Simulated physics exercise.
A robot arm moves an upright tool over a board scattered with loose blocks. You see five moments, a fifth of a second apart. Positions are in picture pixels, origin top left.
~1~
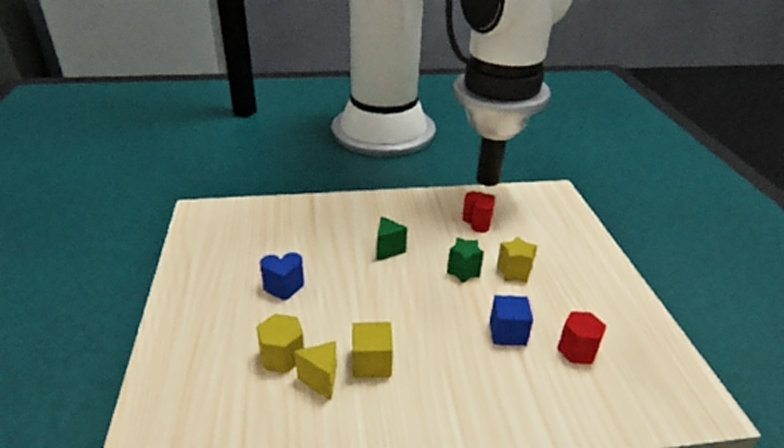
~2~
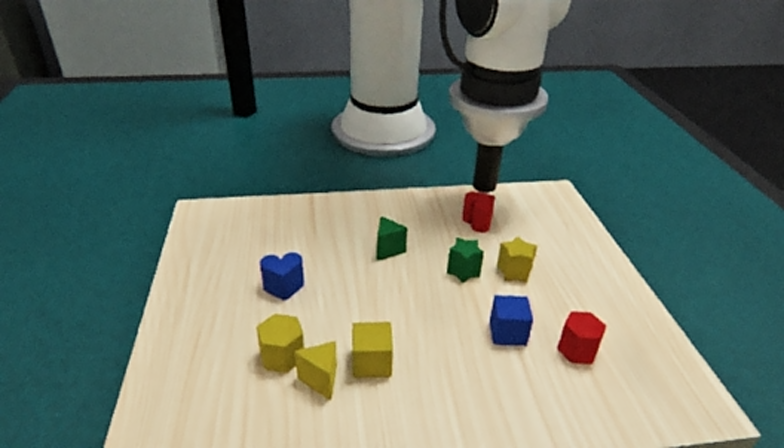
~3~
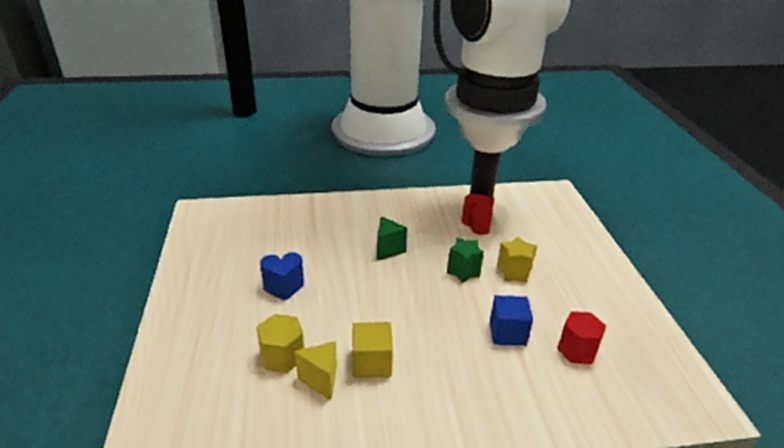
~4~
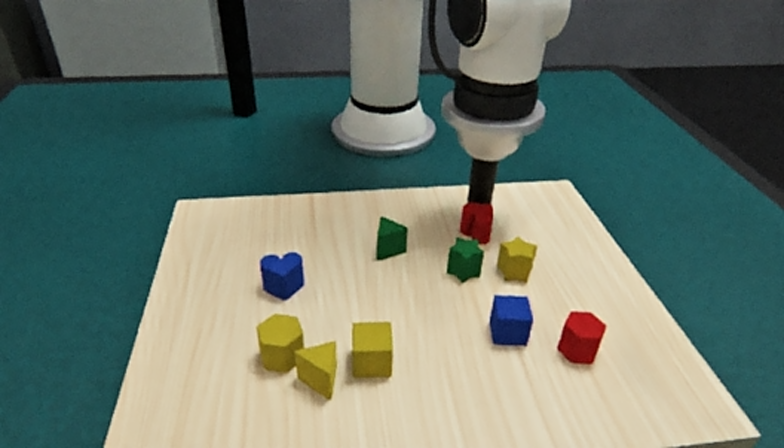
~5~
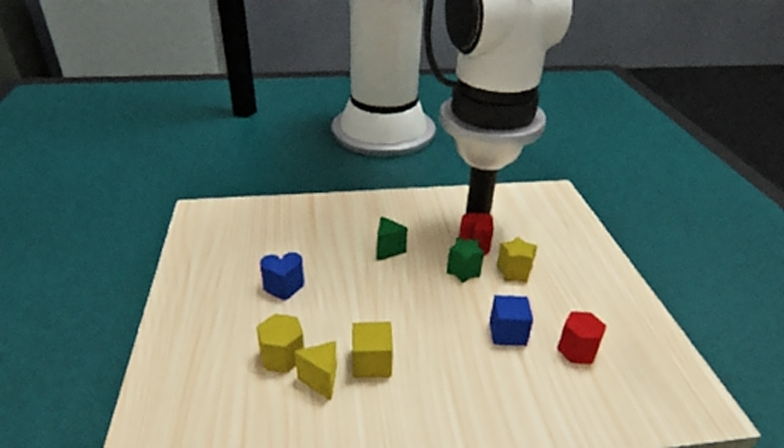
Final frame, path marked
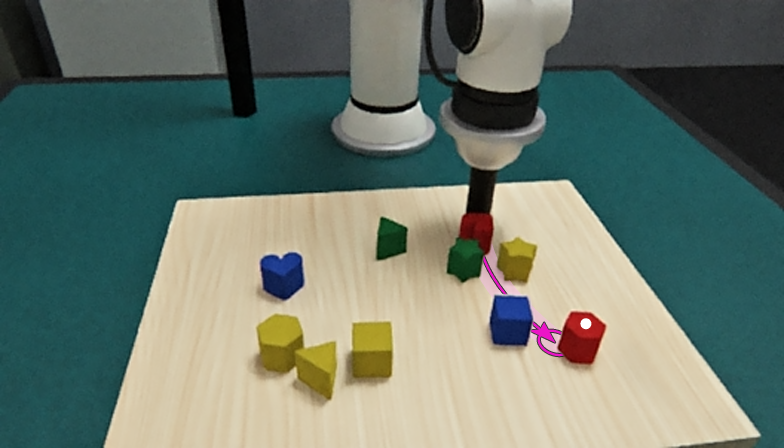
A pale wooden board lies on a teal tabletop, seen from above at an angle by a still camera, with a white robot arm standing behind it. Green and yellow star blocks sit near a red block at the upper right, with blue, red, yellow and green blocks scattered around. The arm lowers its black tool behind the red block, then pushes it slightly forward toward the green star.
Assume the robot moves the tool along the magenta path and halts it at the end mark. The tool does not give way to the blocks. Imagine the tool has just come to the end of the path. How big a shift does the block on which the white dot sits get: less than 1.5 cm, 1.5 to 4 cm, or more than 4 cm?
Ends under 1.5 cm away.
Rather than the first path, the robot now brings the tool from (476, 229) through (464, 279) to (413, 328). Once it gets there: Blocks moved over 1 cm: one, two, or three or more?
This push will displace two blocks.
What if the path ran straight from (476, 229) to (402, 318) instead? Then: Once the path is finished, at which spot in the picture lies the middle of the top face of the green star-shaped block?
The middle of the upper face of the green star-shaped block will lie at about (465, 261) in the picture.
Path on the board, from (476, 229) by way of (486, 263) and (511, 301) to (555, 343); the dot is on the red six-sided block.
On the path given first. One third of the way, tool at (489, 246); green star-shaped block at (461, 259), turned 55° clockwise; red heart-shaped block at (489, 257).
Two thirds of the way, tool at (515, 283); green star-shaped block at (460, 263), turned 85° clockwise; red heart-shaped block at (490, 284), turned 55° clockwise; yellow star-shaped block at (532, 258), turned 90° anticlockwise.
At the end, tool at (560, 324); green star-shaped block at (460, 263), turned 85° clockwise; red heart-shaped block at (490, 284), turned 55° clockwise; blue square piece at (519, 317), turned 45° clockwise; yellow star-shaped block at (532, 258), turned 90° anticlockwise; red six-sided block at (598, 331).
